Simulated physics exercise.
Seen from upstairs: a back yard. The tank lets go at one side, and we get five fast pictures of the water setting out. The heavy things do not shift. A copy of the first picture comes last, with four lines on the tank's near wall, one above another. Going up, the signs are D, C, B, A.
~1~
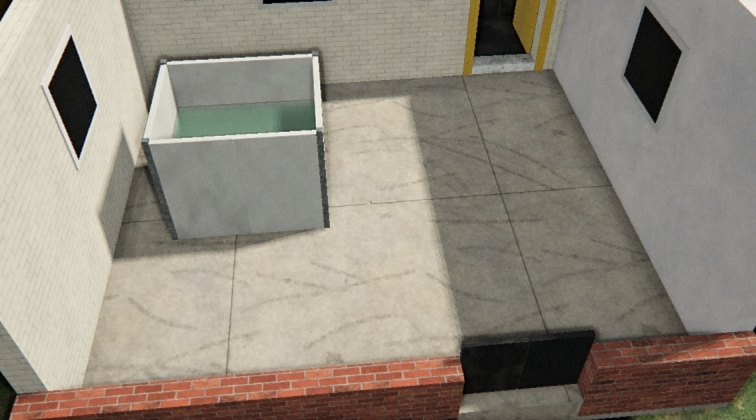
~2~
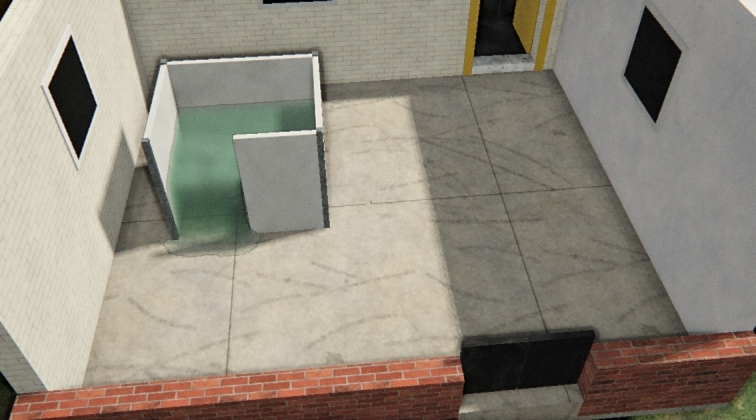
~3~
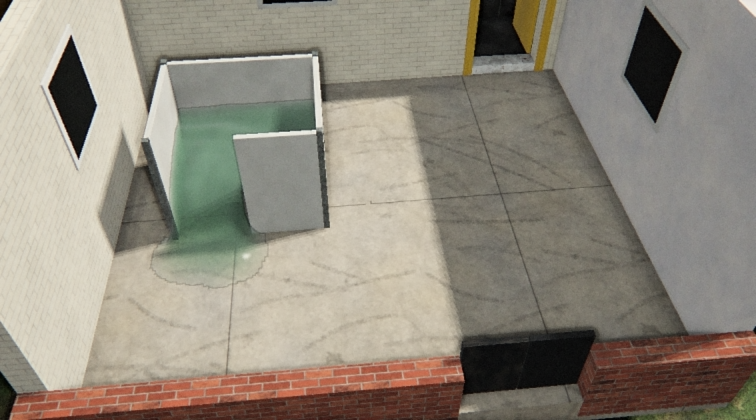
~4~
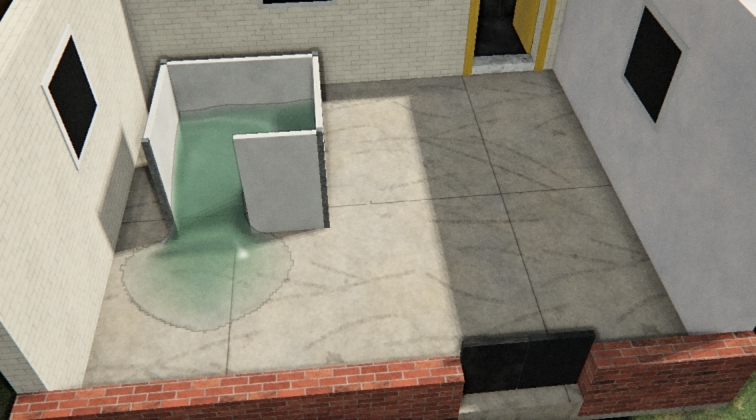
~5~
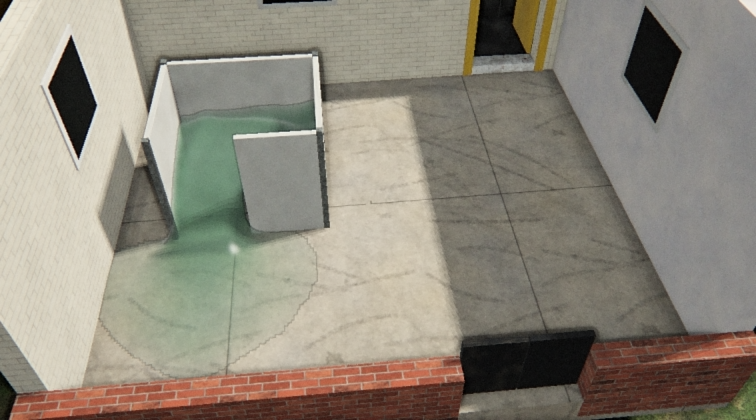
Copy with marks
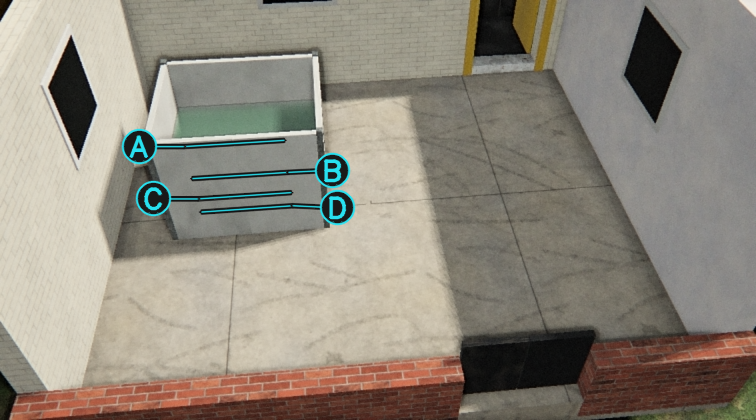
Green water pours through a gap opened in the front of a walled tank, spreading across the paved yard in a widening pool.
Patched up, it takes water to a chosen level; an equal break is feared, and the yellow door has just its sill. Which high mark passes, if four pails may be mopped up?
Level B just does it.
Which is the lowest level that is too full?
It is A.
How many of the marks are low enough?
Three of the four.
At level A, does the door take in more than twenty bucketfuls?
No.
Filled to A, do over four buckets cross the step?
Yes.
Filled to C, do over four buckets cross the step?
No, that is safe.
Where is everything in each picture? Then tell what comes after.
The first frame shows water in the tank at rest, its middle at (245, 138); foot of the yellow doorway at (502, 72); shut gate at (525, 346).
In the second frame, 1 % of the ground under water, visible out to (173, 245).
In the third frame, 3 % of the ground under water, visible out to (251, 269).
In the fourth frame, 6 % of the ground under water, visible out to (192, 321).
In the fifth frame, 11 % of the ground under water, visible out to (133, 336).
In cyan, A at (234, 143); B at (240, 175); C at (244, 195); D at (247, 208); from the bottom up D, C, B, A.
For level A, about 9 bucketfuls get in.
For level B, a splash gets over, under a bucket.
For level C, nothing gets over.
For level D, nothing gets over.
